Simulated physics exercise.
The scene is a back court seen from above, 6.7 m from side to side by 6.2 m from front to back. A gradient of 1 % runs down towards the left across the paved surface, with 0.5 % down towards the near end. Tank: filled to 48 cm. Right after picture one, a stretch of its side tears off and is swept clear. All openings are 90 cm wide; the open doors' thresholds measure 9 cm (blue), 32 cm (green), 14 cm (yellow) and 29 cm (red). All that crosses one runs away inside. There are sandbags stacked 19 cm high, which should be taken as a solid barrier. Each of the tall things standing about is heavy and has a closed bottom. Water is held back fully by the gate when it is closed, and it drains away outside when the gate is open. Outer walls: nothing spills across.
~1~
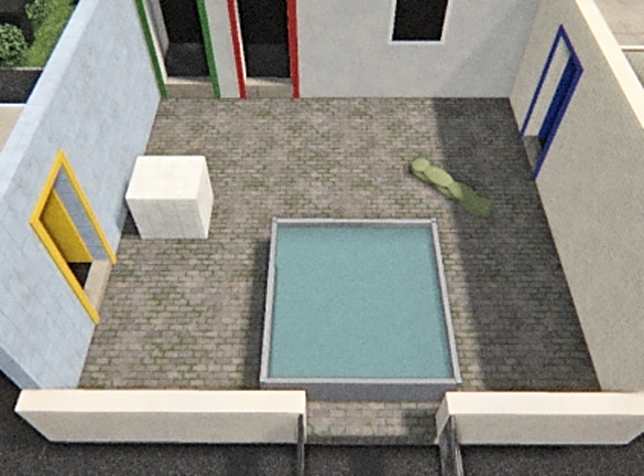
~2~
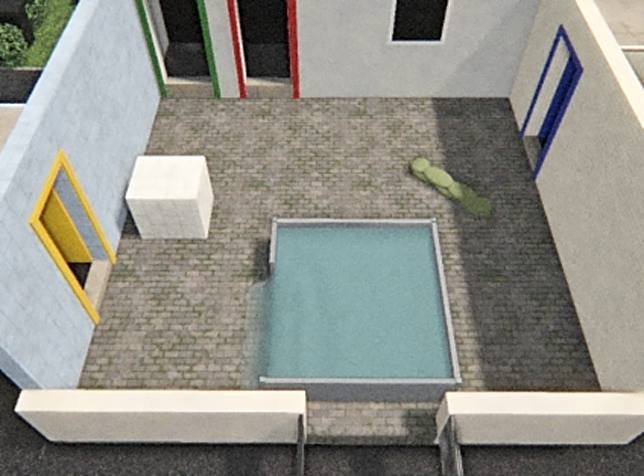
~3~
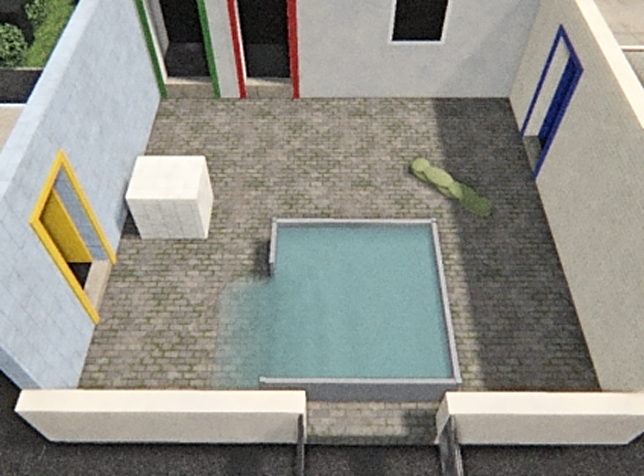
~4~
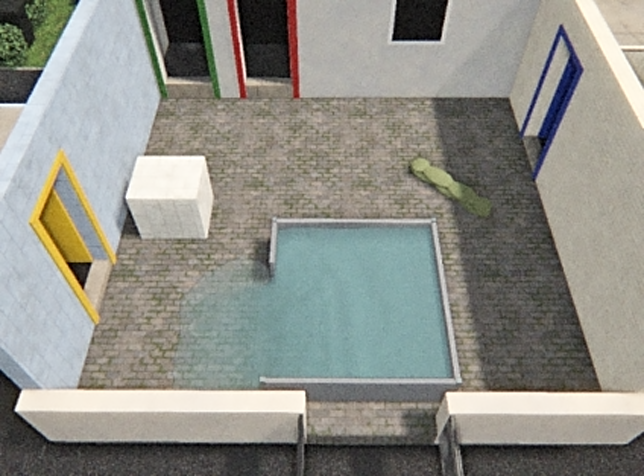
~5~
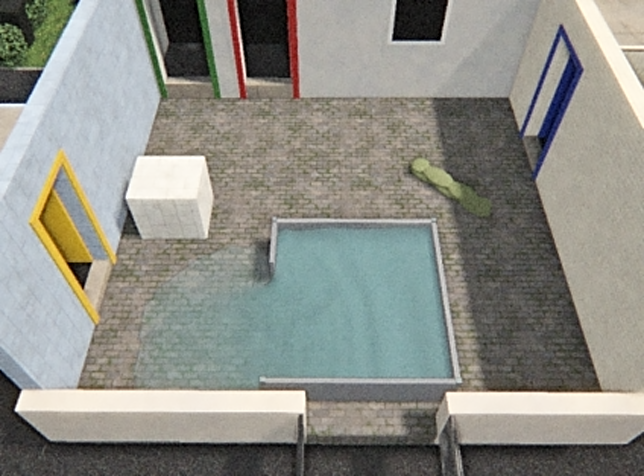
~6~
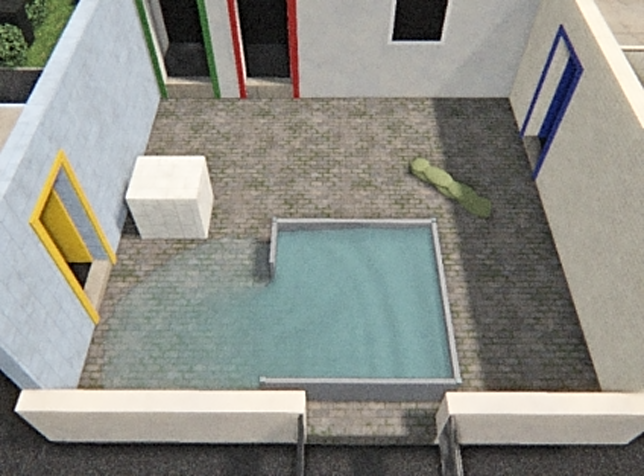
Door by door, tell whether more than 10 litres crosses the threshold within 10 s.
Outcome: Blue door: The total remains smaller than the cap, green door: The total remains smaller than the cap, yellow door: The total grows larger than the cap, red door: The total remains smaller than the cap.
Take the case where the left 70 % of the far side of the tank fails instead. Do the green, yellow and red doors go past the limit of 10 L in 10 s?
Then green does not exceed it, yellow does not exceed it, red does not exceed it.
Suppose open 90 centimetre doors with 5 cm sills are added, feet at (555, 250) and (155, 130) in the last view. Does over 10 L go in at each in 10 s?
Well, the first is shy of the mark and the second is beyond the mark.
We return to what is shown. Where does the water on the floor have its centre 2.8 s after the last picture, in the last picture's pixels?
Roughly (235, 306).
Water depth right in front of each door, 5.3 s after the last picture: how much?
Depth readings (cm): Blue = 0; green = 12; yellow = 20; red = 7.
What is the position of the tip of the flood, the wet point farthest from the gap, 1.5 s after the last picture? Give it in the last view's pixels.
Around pixel (141, 167).
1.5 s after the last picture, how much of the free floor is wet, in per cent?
Close to 20 in a hundred.
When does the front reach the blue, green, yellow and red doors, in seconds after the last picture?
Doors: Blue 7.5 s / green 2.6 s / yellow 0.1 s / red 3.6 s.
Then, 0.7 s after the last picture water covers 20 % of the floor and is deepest (44 cm) near (89, 400); blue door not reached, green door not reached, yellow door 24 cm at the sill, 7 L in, red door not reached.
Then, 1.5 s after the last picture water covers 20 % of the floor and is deepest (44 cm) near (71, 414); blue door not reached, green door not reached, yellow door 30 cm at the sill, 43 L in, red door not reached.
Then, 2.8 s after the last picture water covers 30 % of the floor and is deepest (36 cm) near (141, 251); blue door not reached, green door 3 cm at the sill, 0 L in, yellow door 24 cm at the sill, 114 L in, red door not reached.
Then, 5.3 s after the last picture water covers 60 % of the floor and is deepest (24 cm) near (71, 414); blue door not reached, green door 12 cm at the sill, 0 L in, yellow door 20 cm at the sill, 185 L in, red door 7 cm at the sill, 0 L in.
Then, 9.3 s after the last picture water covers 80 % of the floor and is deepest (14 cm) near (71, 414); blue door 5 cm at the sill, 0 L in, green door 9 cm at the sill, 0 L in, yellow door 13 cm at the sill, 206 L in, red door 7 cm at the sill, 0 L in.
